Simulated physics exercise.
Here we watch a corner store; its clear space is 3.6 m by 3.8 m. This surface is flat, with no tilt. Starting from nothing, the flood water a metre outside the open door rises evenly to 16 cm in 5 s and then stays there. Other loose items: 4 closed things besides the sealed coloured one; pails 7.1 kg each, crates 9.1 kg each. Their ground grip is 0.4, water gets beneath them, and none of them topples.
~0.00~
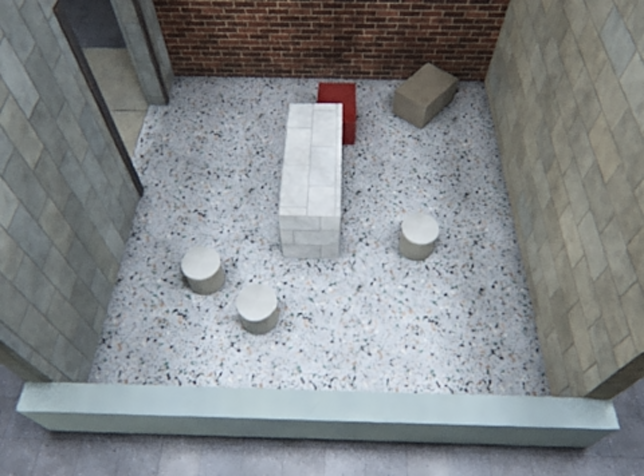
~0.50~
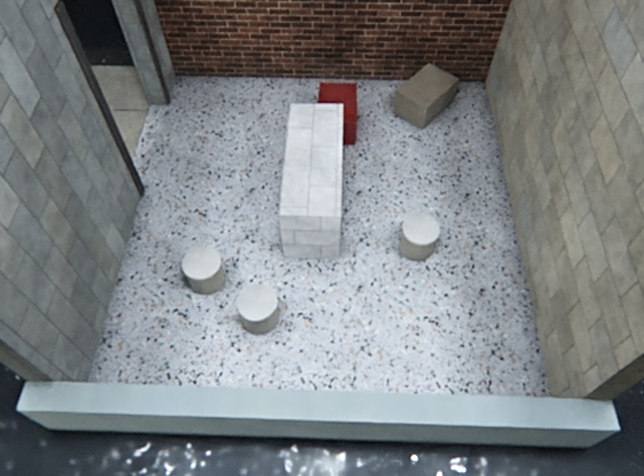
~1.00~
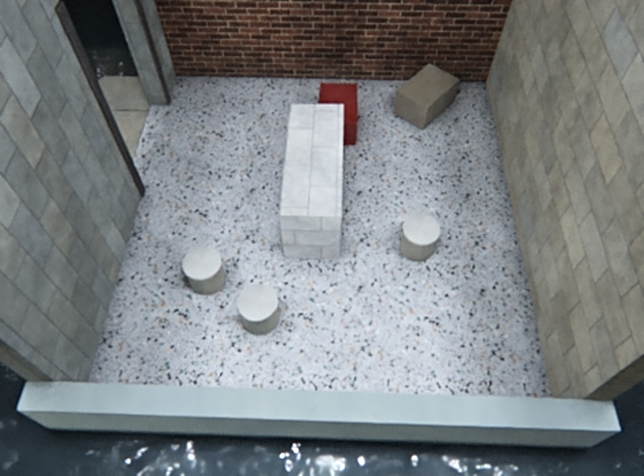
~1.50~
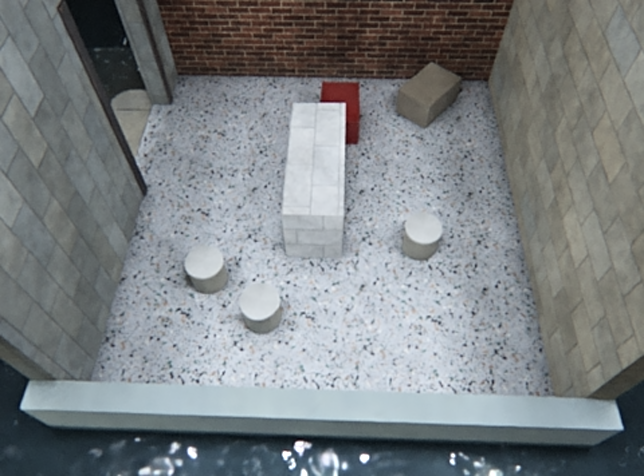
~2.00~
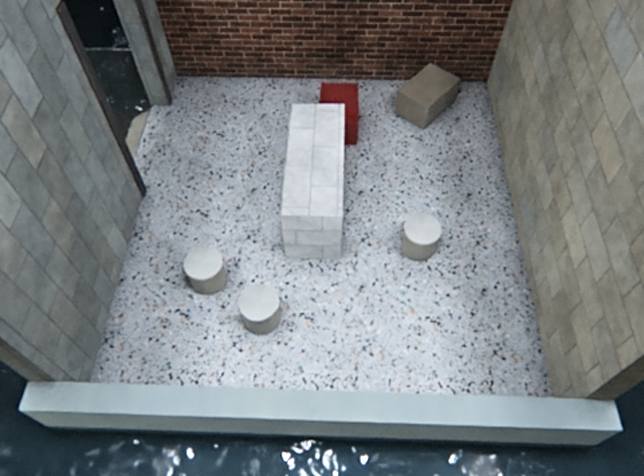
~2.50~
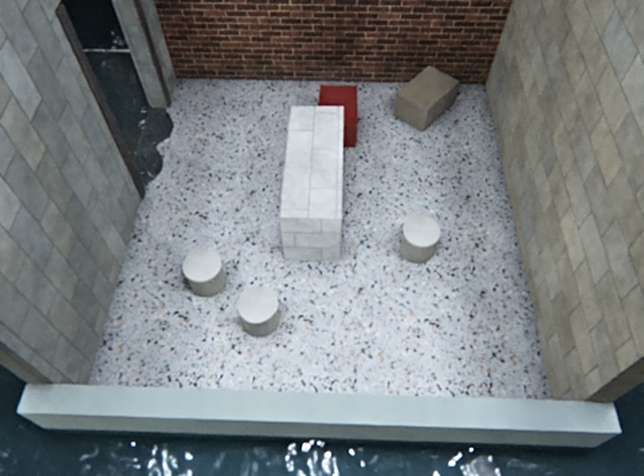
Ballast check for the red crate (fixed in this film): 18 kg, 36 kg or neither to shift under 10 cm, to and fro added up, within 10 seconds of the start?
It takes the heavier ballast.
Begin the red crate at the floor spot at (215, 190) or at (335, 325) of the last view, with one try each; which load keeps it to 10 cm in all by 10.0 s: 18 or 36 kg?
Note, in order: Heavier only OK; both OK.
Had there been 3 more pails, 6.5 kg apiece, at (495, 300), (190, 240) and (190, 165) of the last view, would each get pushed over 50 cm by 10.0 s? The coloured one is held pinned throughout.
In the order given, within the mark, then within the mark, and last beyond the mark.
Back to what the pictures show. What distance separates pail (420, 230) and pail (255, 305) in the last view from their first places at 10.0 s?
They sit 0 cm and 20 cm away, in the order given.
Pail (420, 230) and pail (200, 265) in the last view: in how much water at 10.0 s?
Depths: Near 3 cm, then near 6 cm.
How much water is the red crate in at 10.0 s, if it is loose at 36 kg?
7 cm, roughly.
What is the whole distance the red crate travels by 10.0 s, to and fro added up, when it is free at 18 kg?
Adding it all up, something like 120 cm.
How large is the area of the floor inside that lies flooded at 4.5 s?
Somewhere about 3.0 m2, give or take.
After 3.5 s the red crate would be 0 cm from its start with 18 kg and 0 cm from its start with 36 kg; 0 cm of water round it then.
After 4.5 s the red crate would be 0 cm from its start with 18 kg and 0 cm from its start with 36 kg; 2 cm of water round it then.
After 7.0 s the red crate would be 34 cm from its start with 18 kg and 0 cm from its start with 36 kg; 6 cm of water round it then.
After 10.0 s the red crate would be 119 cm from its start with 18 kg and 0 cm from its start with 36 kg; 7 cm of water round it then.
